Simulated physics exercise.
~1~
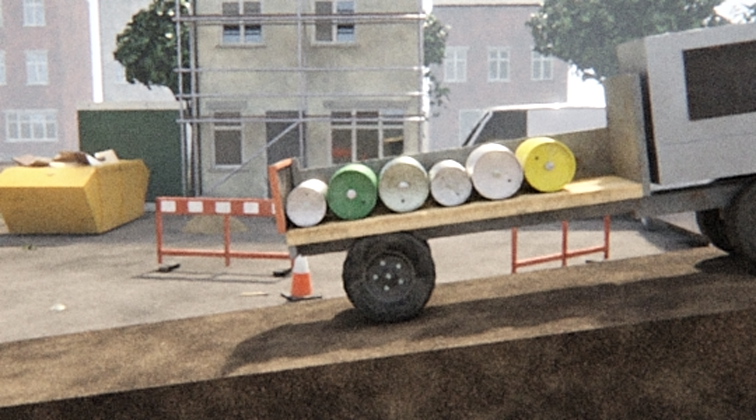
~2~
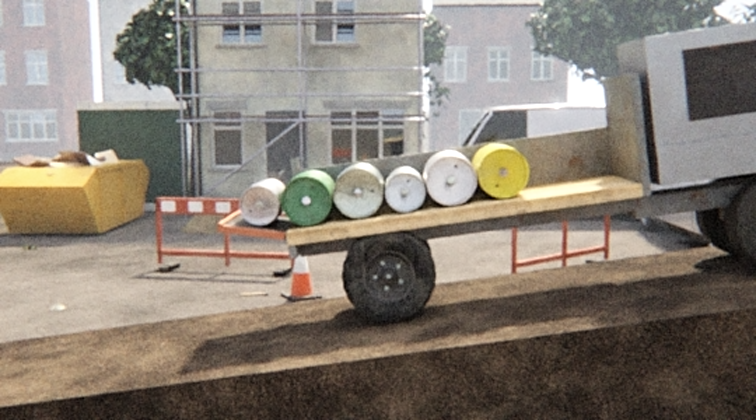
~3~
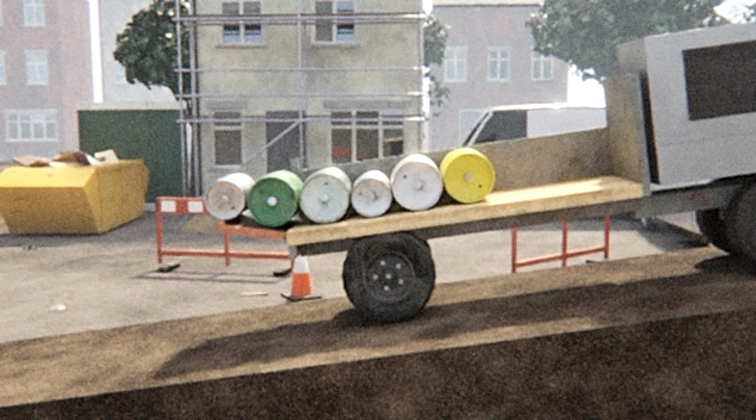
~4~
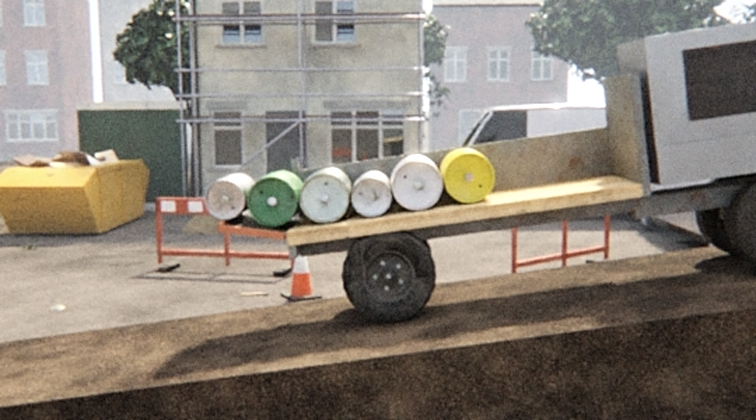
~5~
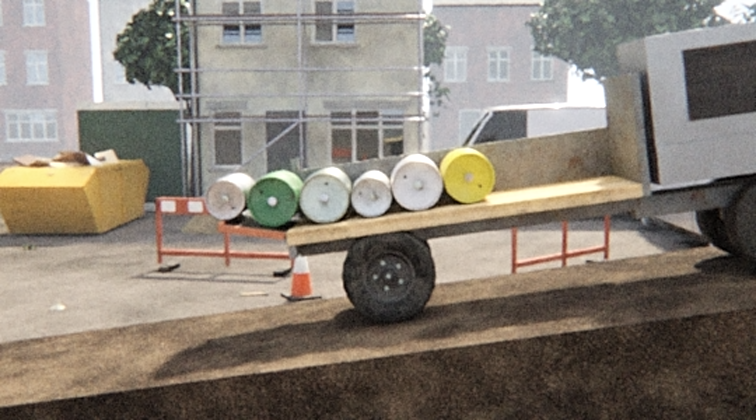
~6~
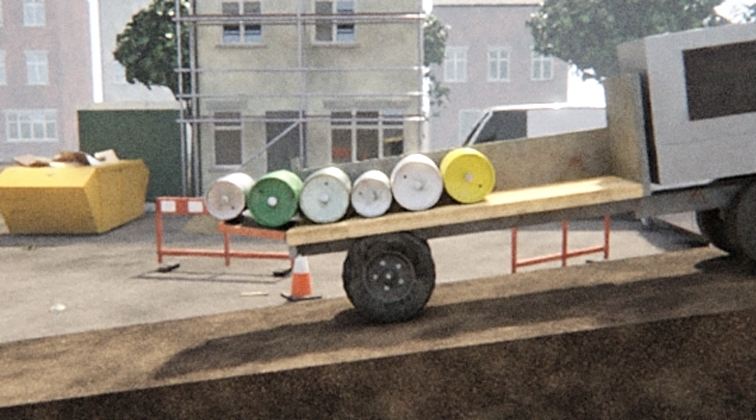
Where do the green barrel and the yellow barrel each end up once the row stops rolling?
The green barrel comes to rest on the lowered tailgate, while the yellow one stays inside the bed of the truck.
